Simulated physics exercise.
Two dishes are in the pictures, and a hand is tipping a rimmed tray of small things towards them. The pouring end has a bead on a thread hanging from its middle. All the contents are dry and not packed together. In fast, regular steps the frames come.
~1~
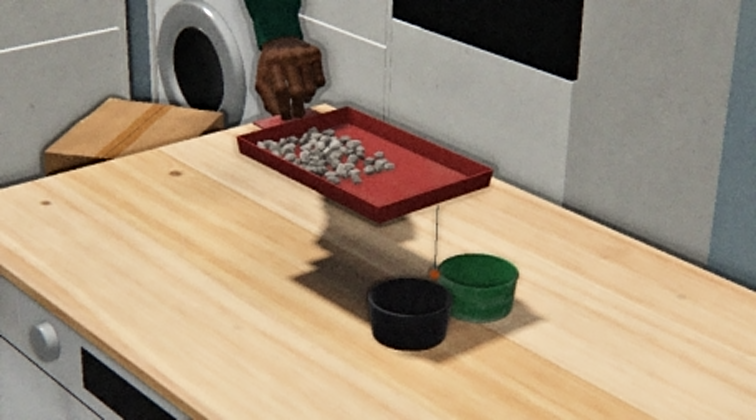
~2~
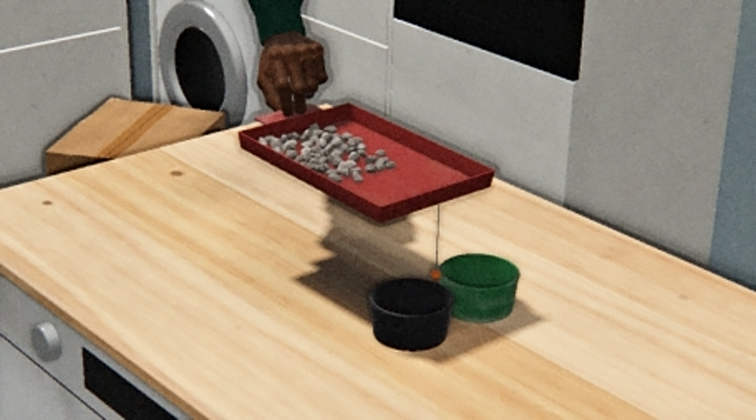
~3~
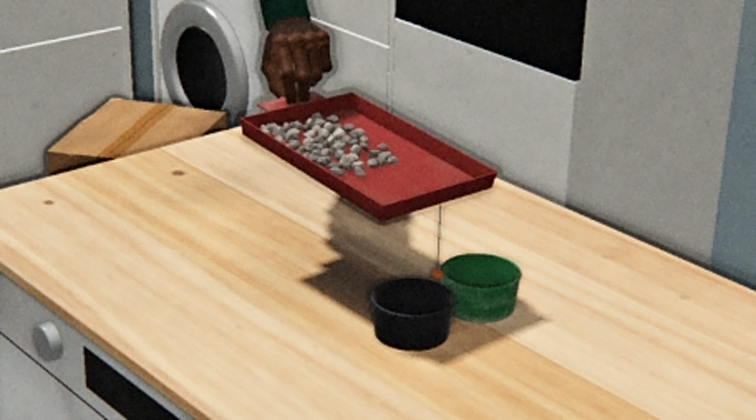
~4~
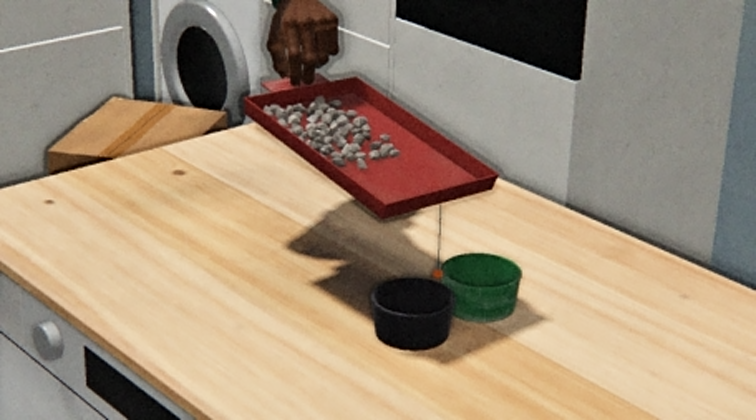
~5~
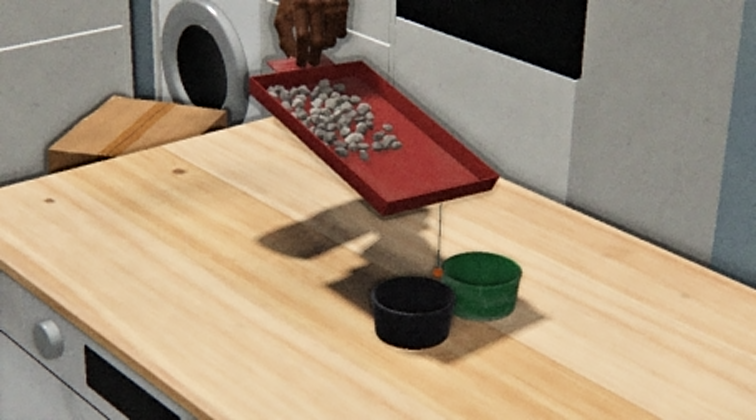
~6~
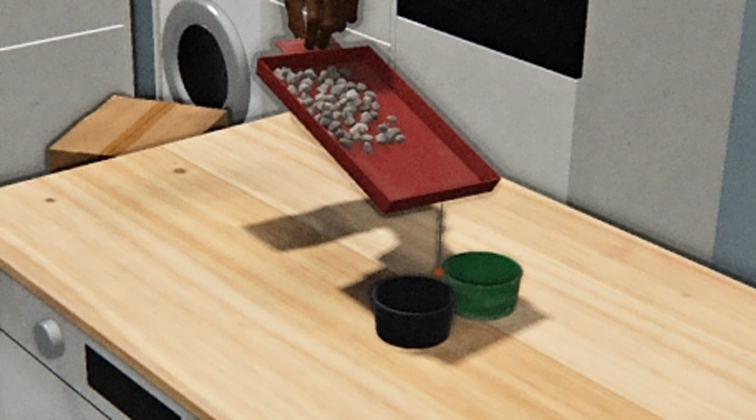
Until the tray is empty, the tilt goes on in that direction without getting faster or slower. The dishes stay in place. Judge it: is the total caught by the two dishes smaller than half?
Yes.
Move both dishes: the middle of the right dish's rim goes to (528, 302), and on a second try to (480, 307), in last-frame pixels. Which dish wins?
At place one the right of the pair; at place two the right of the pair.
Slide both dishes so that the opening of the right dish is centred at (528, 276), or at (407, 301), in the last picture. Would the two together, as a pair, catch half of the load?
Result - try one, past the halfway mark; try two, below the halfway mark.
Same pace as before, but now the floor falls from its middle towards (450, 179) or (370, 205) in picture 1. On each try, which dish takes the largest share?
Case one goes to the right-side dish, case two to the left-side dish.
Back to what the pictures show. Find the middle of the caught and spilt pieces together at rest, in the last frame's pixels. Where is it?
Roughly at (512, 326), give or take.
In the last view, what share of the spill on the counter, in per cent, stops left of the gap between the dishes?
Roughly 0 in a hundred.
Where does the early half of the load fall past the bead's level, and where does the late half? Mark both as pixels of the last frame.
I'd say around (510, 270) at first, then around (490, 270).
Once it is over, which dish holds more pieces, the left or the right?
So the winner turns out to be the right-side one.
Just after the last frame, tray tipped steeply; almost all on the tray; just a few in the air.
A moment on, tray tipped past a quarter turn; roughly a quarter on the tray; roughly a quarter in the right dish; roughly half outside both; about a tenth in the air.
Further on, tray tipped past a quarter turn; roughly a third in the right dish; roughly two thirds outside both.
When it is over, tray tipped past a quarter turn; not one in the left dish; roughly a third in the right dish; roughly two thirds outside both.
